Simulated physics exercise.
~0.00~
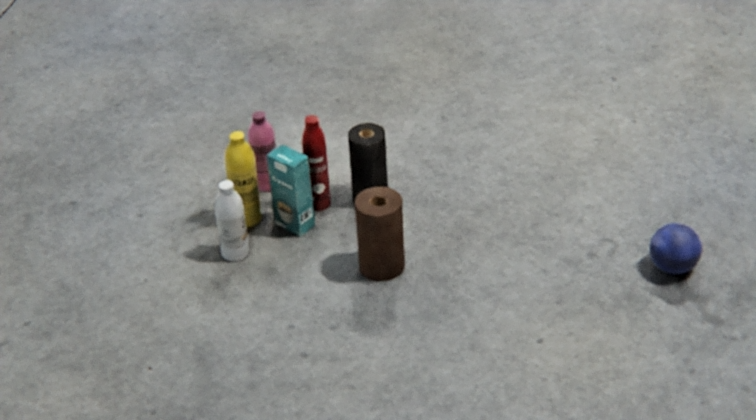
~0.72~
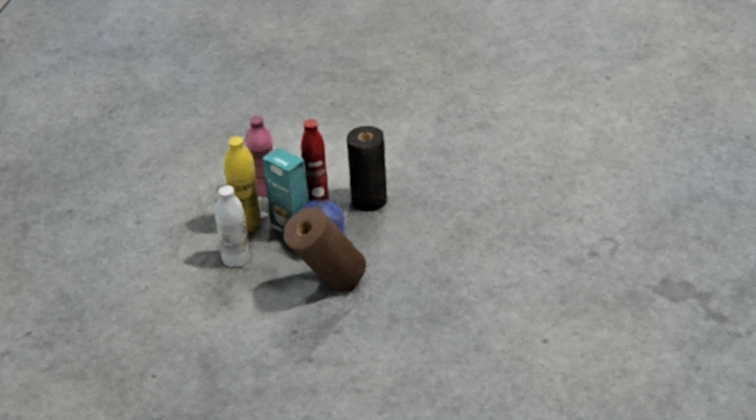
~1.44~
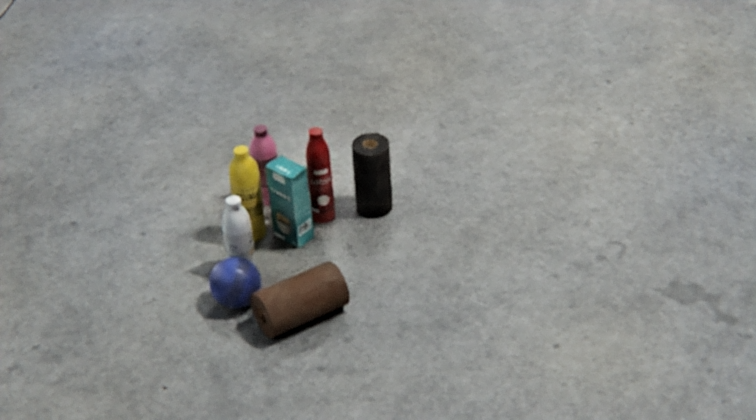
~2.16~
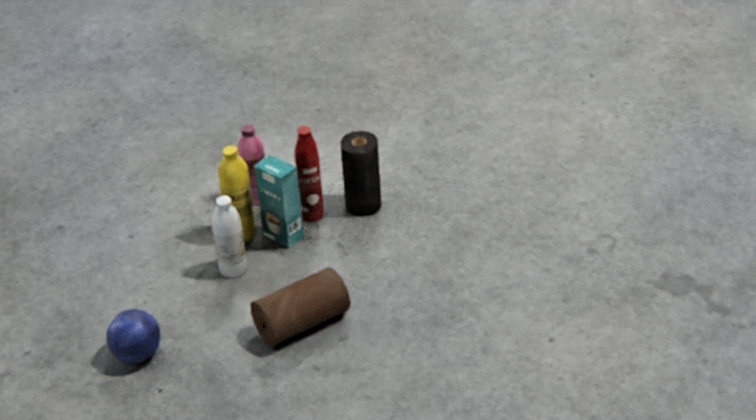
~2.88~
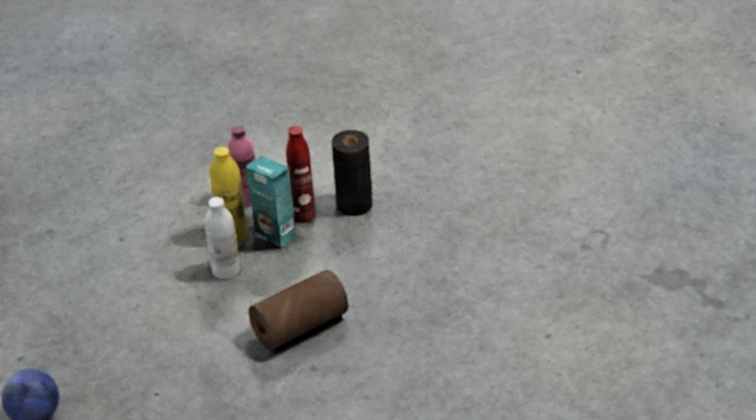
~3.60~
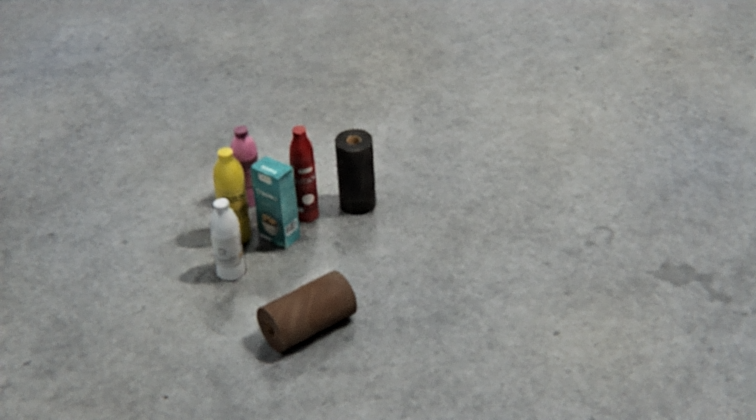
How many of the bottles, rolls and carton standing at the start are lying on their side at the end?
Only one of them, the brown roll, is lying on its side at the end.
